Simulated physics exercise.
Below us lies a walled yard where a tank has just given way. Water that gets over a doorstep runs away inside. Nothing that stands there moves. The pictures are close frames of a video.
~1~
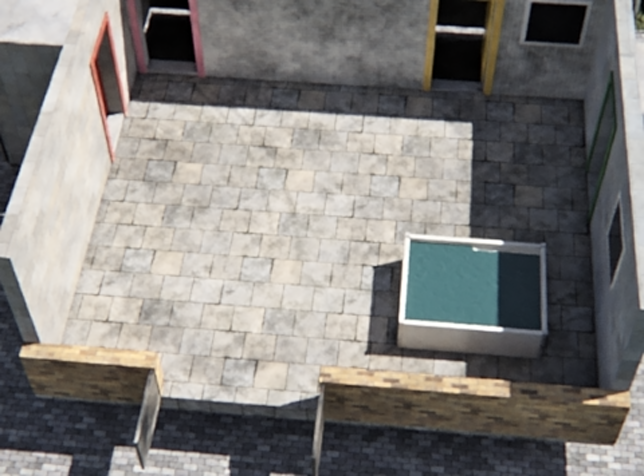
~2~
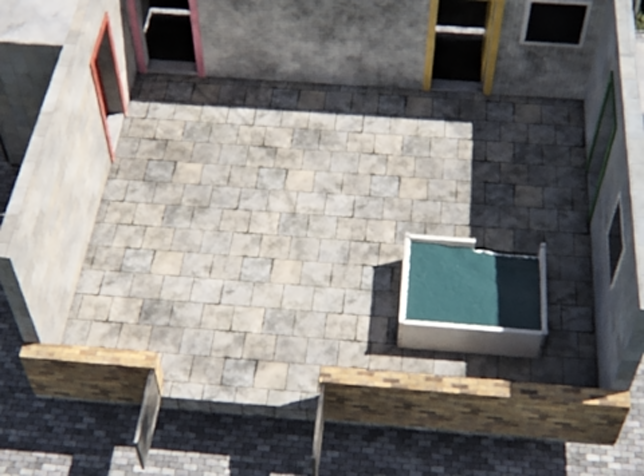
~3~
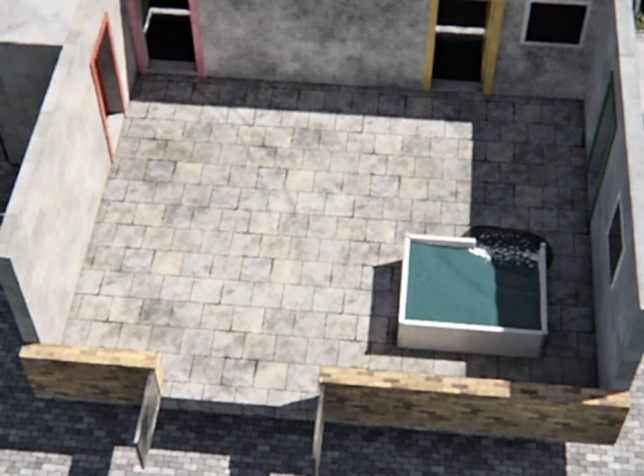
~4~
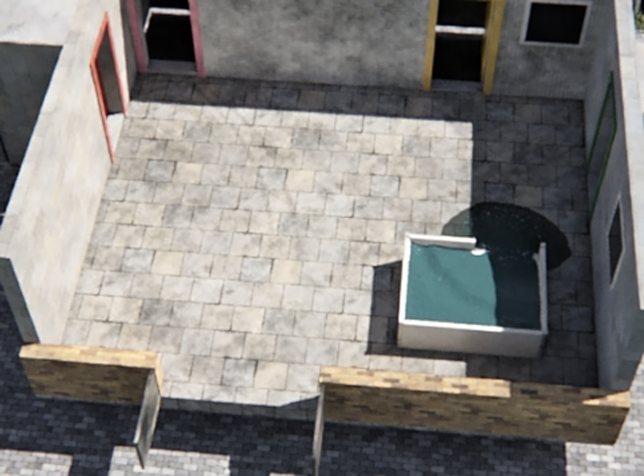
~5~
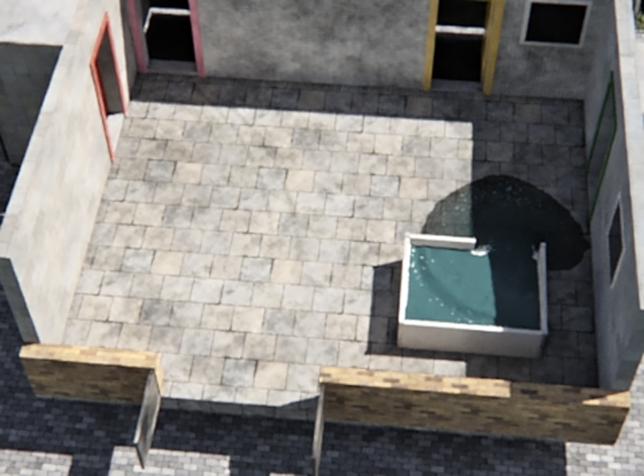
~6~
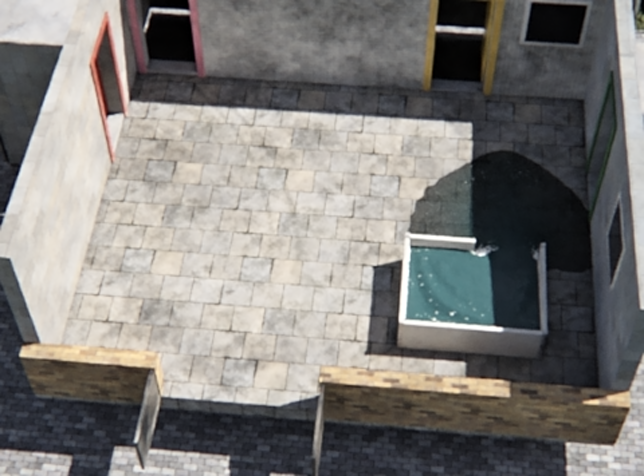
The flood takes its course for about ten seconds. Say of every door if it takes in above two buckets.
In the end: The green door floods; the red door holds within the limit; the pink door holds within the limit; the yellow door floods.
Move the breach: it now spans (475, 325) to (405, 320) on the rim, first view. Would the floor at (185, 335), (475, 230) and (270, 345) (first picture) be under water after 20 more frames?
As listed: Flooded, no water, wet.
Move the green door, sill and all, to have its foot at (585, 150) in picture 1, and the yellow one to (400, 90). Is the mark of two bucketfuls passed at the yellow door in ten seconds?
One by one: The yellow one is over.
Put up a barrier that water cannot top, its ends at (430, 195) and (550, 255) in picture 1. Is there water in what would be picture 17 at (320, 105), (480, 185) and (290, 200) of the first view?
One after the other: Free of water, no water, under water.
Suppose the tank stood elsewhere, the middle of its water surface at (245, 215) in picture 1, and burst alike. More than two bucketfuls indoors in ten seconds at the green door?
One by one: The green door keeps below it.
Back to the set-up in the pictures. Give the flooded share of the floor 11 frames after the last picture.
Some 25 per cent.
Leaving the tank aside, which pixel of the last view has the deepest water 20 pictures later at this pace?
Around (584, 135).
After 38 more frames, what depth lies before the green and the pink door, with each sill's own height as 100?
In turn 140 and 40 per cent.
A moment on, water covers 20 % of the floor; the green door wet at the sill, nothing in, the red door not reached, the pink door not reached, the yellow door not reached.
Next, water covers 25 % of the floor; the green door over two buckets in, the red door not reached, the pink door not reached, the yellow door over two buckets in.
Then, water covers 30 % of the floor; the green door over two buckets in, the red door not reached, the pink door not reached, the yellow door far over two buckets in.
Later, water covers 45 % of the floor; the green door over two buckets in, the red door not reached, the pink door wet at the sill, nothing in, the yellow door far over two buckets in.
In the end, water covers 65 % of the floor; the green door over two buckets in, the red door wet at the sill, nothing in, the pink door under two buckets in, the yellow door far over two buckets in.
